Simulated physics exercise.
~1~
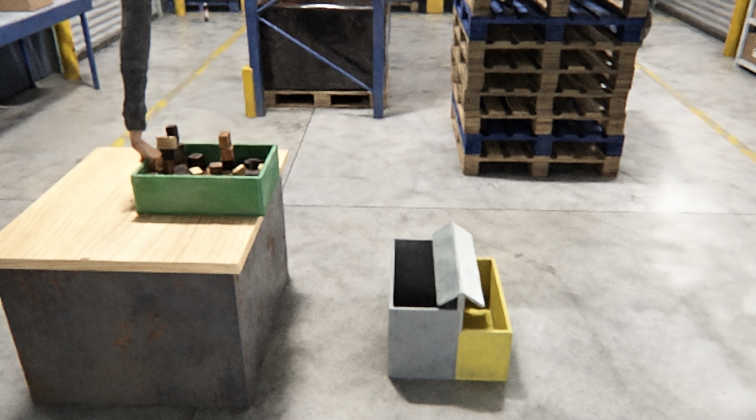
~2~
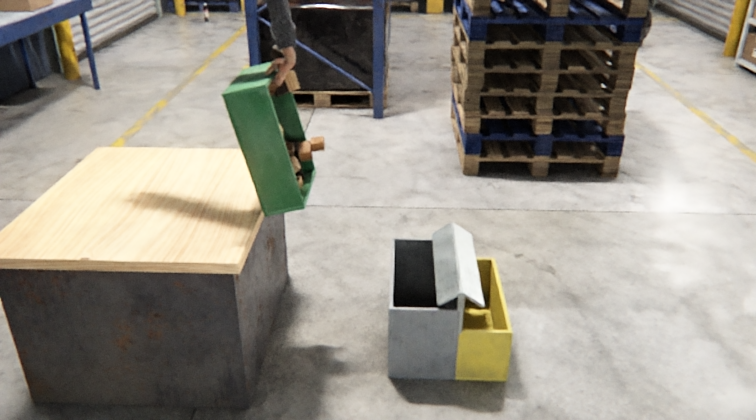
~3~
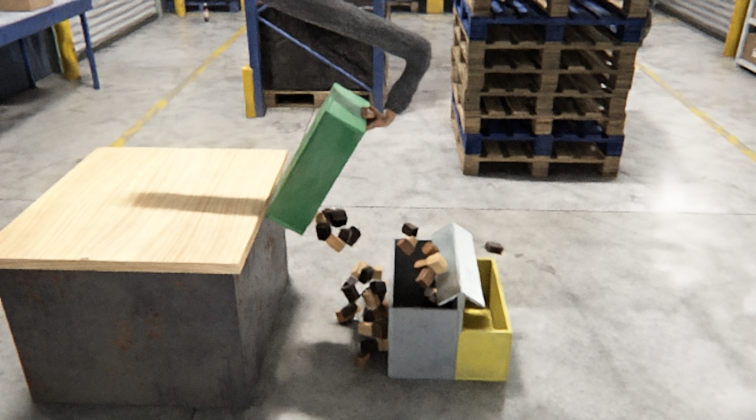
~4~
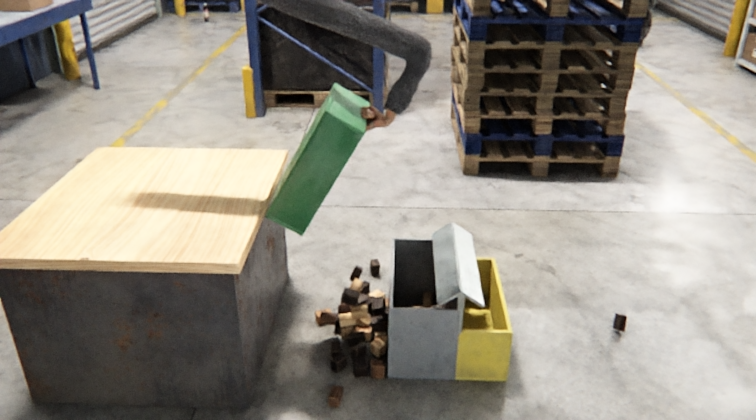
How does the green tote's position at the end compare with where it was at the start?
At the start it sat upright on the bench, but by the end it was held tipped over past the bench's right edge, with its open side facing down.
In a warehouse, a hand lifted a green tote of wooden blocks off a bench and tipped it over to the right, spilling them toward a grey box and yellow tote; most ended up heaped on the floor short of the grey box.
